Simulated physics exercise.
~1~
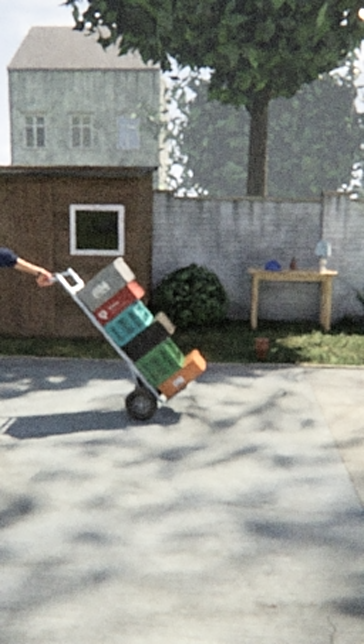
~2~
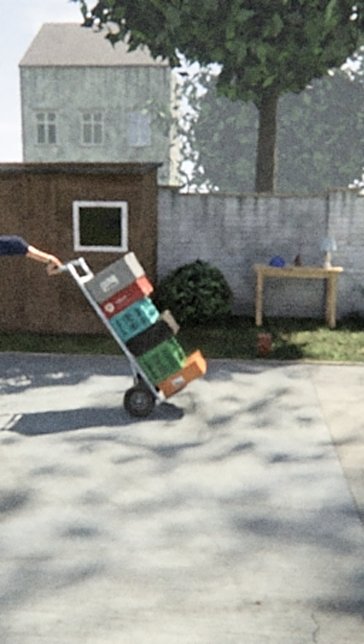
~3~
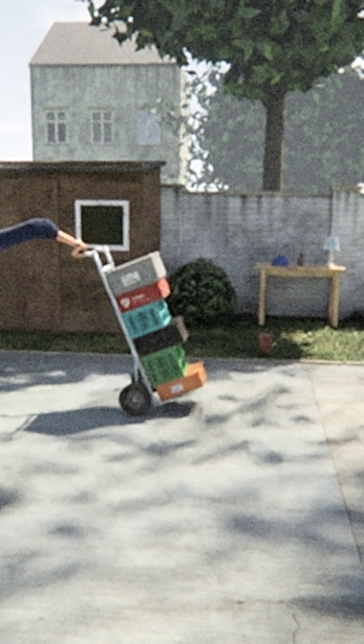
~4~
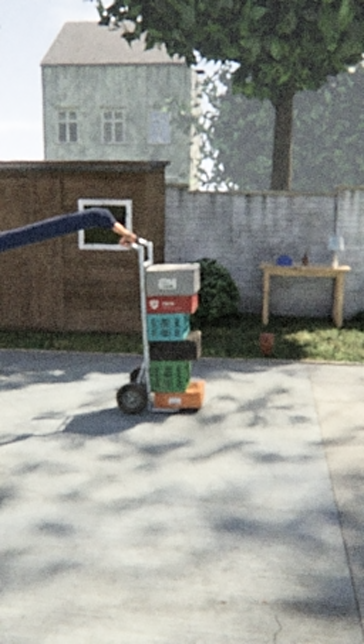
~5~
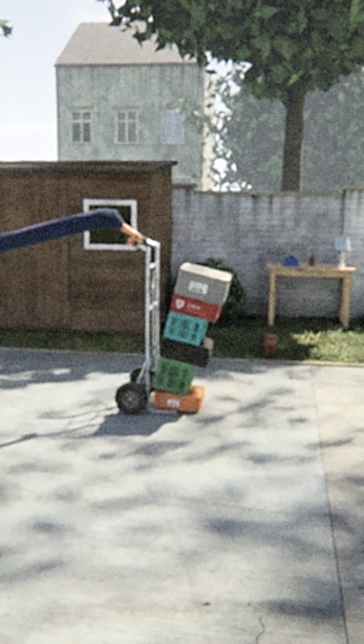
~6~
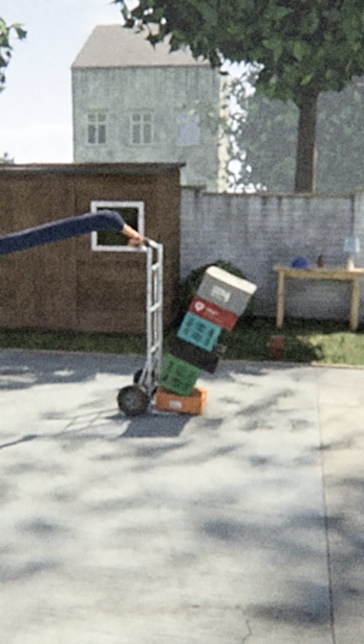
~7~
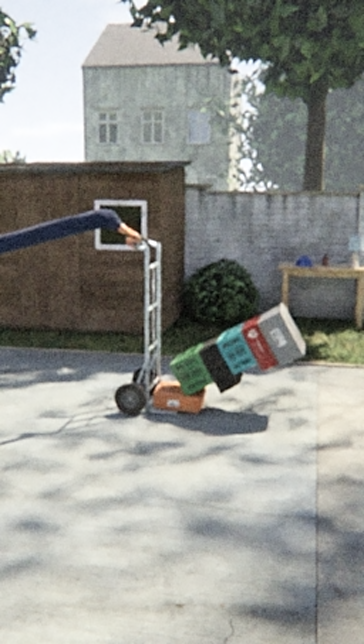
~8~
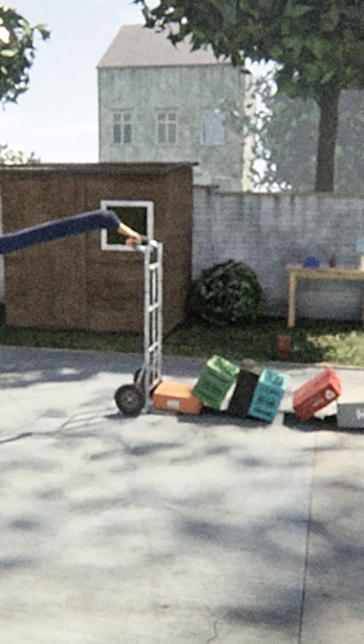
To begin with, a dark-sleeved arm holds a sack truck tilted back to the left on a paved yard, its stack topped by a grey tote, then red, turquoise, black, green and orange items. The arm swings the truck upright, and it stops there. The stack above the orange tote keeps going, leaning further to the right. The upper items topple together towards the ground and come apart. At the end, the truck stands upright with the orange tote still at its foot, the green crate tipped beside it, and the black, turquoise, red and grey items strewn to the right.
